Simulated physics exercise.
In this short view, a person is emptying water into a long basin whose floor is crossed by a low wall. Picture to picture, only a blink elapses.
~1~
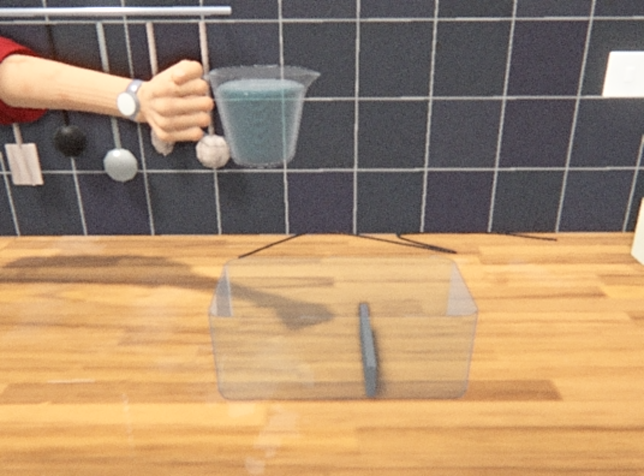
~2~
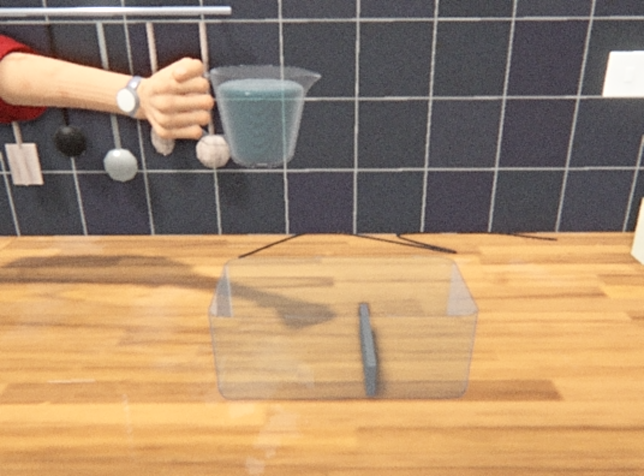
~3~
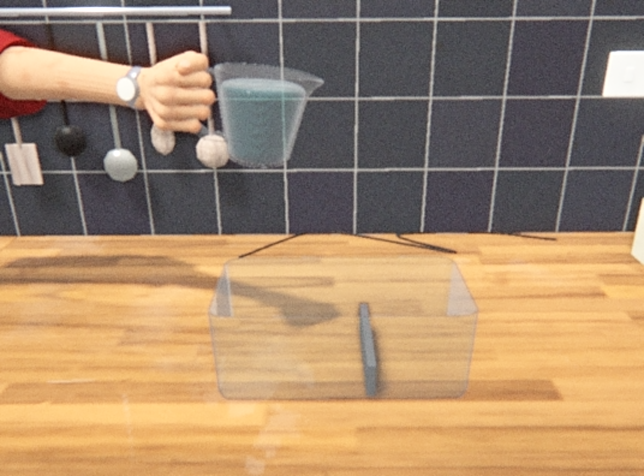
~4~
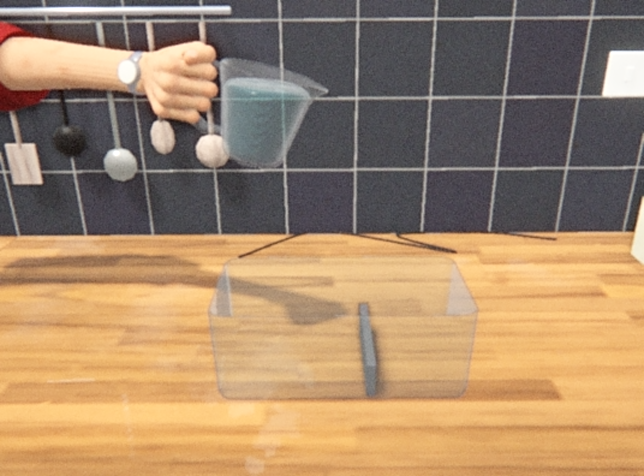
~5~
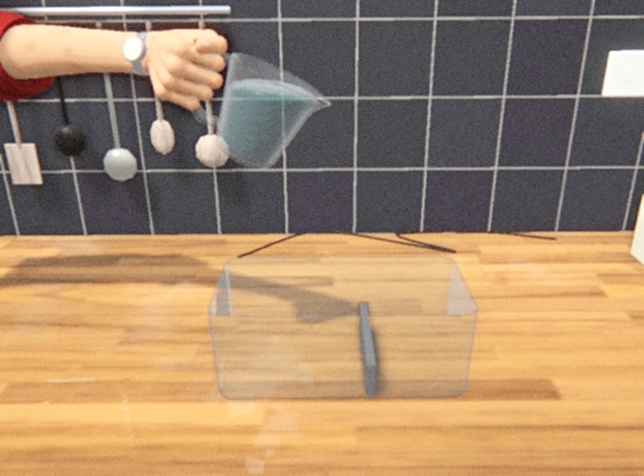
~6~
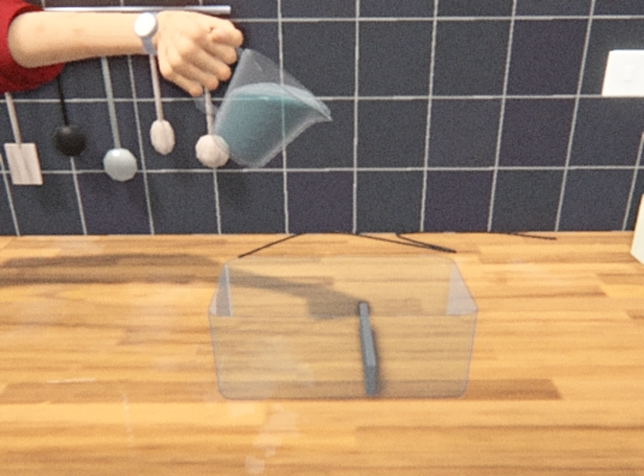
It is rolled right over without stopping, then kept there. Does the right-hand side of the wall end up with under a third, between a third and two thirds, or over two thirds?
It ends up with between a third and two thirds.
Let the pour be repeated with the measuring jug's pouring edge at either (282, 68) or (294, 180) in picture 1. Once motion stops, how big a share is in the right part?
First try 5 %, second try 5 %.
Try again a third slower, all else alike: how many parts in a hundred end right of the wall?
It comes to 55 per cent or so.
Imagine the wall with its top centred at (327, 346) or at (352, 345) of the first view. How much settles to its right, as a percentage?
Respectively 75 and 75 per cent, approximately.
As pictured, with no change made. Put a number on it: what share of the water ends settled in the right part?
Roughly 40 %.
A moment on, the measuring jug is tipped right over and 33 per cent is still to pour, 0 is left of the wall and 13 right of it.
Next, the measuring jug is tipped right over and 3 per cent is still to pour, 35 is left of the wall and 42 right of it.
Then the measuring jug is tipped right over and 0 per cent is still to pour, 51 is left of the wall and 42 right of it.
Later the measuring jug is tipped right over and 0 per cent is still to pour, 52 is left of the wall and 42 right of it.
In the end 52 per cent lies left of the wall, 42 right of it and 6 outside.
